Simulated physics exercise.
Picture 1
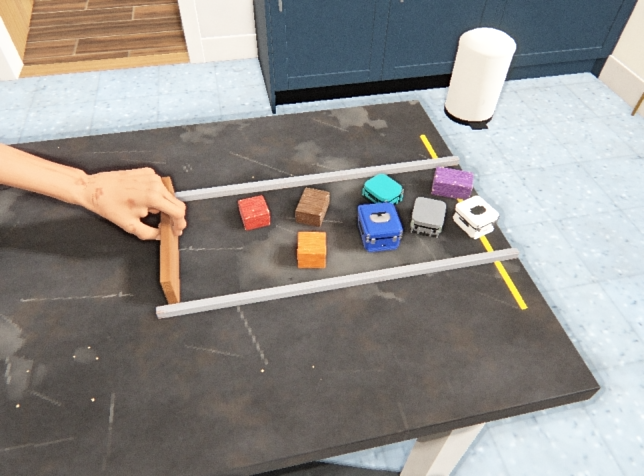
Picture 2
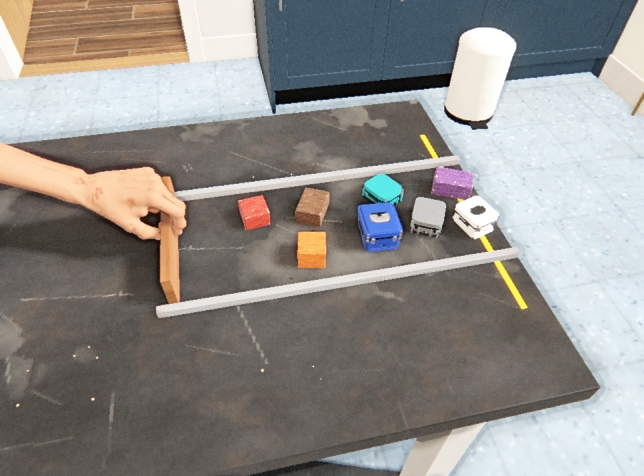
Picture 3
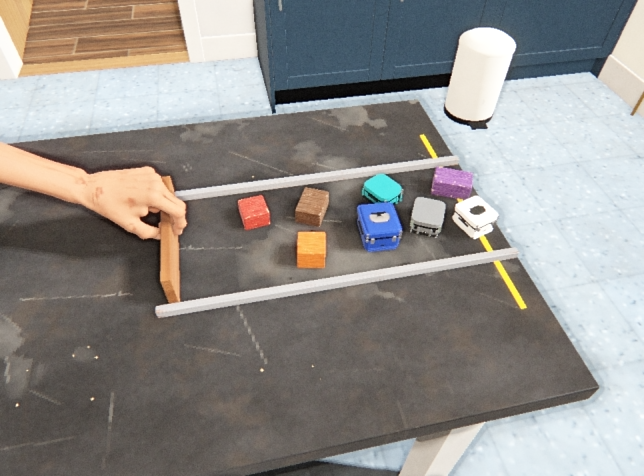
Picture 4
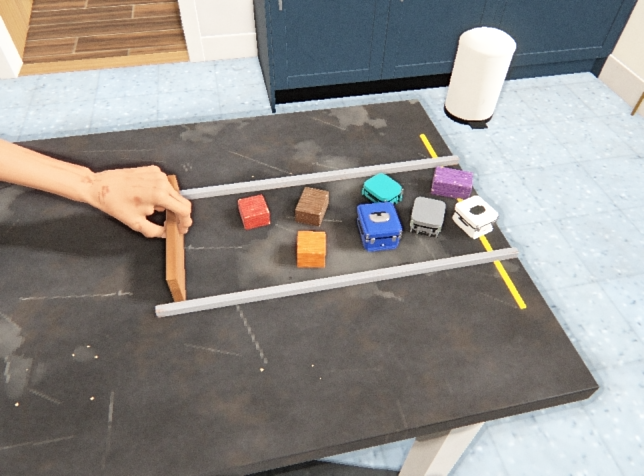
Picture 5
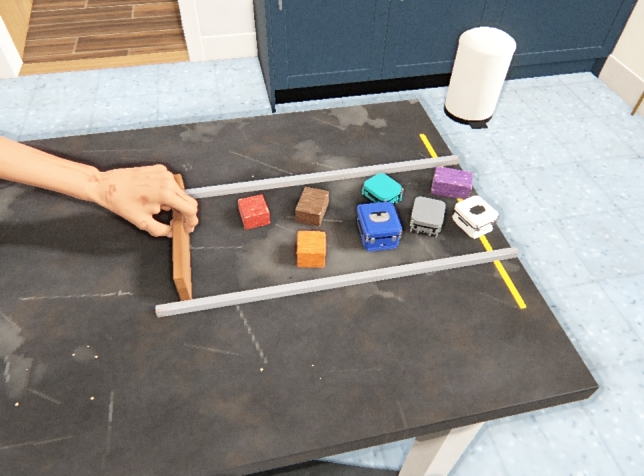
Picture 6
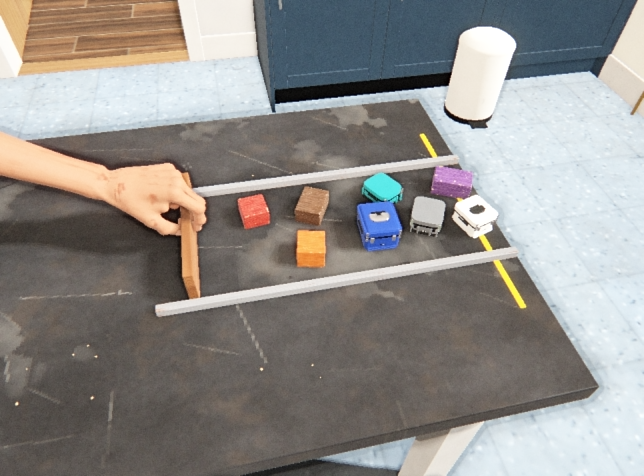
A hand at the left grips an upright wooden board between two pale rails on a dark, scuffed tabletop, seen from above at an angle in a room with pale blue flooring. Right of it sit red, brown and orange blocks, then turquoise, blue and grey cases, with a purple block and white case near a yellow line. The board stays still at first, then the hand slides it slightly rightward, while the objects and camera stay put.
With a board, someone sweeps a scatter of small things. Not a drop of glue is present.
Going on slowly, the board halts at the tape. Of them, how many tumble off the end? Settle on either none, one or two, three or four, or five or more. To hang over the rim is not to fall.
The loss over the edge is five or beyond.
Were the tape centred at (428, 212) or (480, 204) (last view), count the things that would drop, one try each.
3 and 8.
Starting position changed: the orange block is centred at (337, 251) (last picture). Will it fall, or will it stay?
That one is safe.
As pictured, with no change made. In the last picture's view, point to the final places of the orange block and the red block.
Taking them in turn, first comes (492, 220), then (467, 183).
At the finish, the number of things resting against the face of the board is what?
2 are in contact with it.
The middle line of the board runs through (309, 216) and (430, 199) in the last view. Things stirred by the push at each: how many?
First 3, then 8.
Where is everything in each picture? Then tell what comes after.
The first picture shows white case (475, 218); purple block (452, 184); grey case (428, 218); board (170, 238); tape (465, 208).
The second picture shows purple block (452, 183); red block (254, 213).
The third picture shows grey case (427, 217); turquoise case (382, 193).
The fourth picture shows white case (474, 217); brown block (312, 207).
The fifth picture shows purple block (452, 183); orange block (311, 249).
The sixth picture shows white case (474, 217); purple block (452, 183); grey case (427, 217); board (189, 233); tape (464, 207).
A little later, none off yet; white case at rest near (474, 217); purple block at rest near (452, 183); grey case at rest near (427, 217).
Next, none off yet; white case at rest near (474, 217); purple block at rest near (452, 183); grey case shifted a little near (437, 214).
Later still, two off so far; white case dropping near (472, 358); purple block dropping near (455, 296); grey case tilted a little near (497, 202).
When it is over, the number that fall off is five or more; down, brown block, blue case, turquoise case, grey case, purple block and white case.
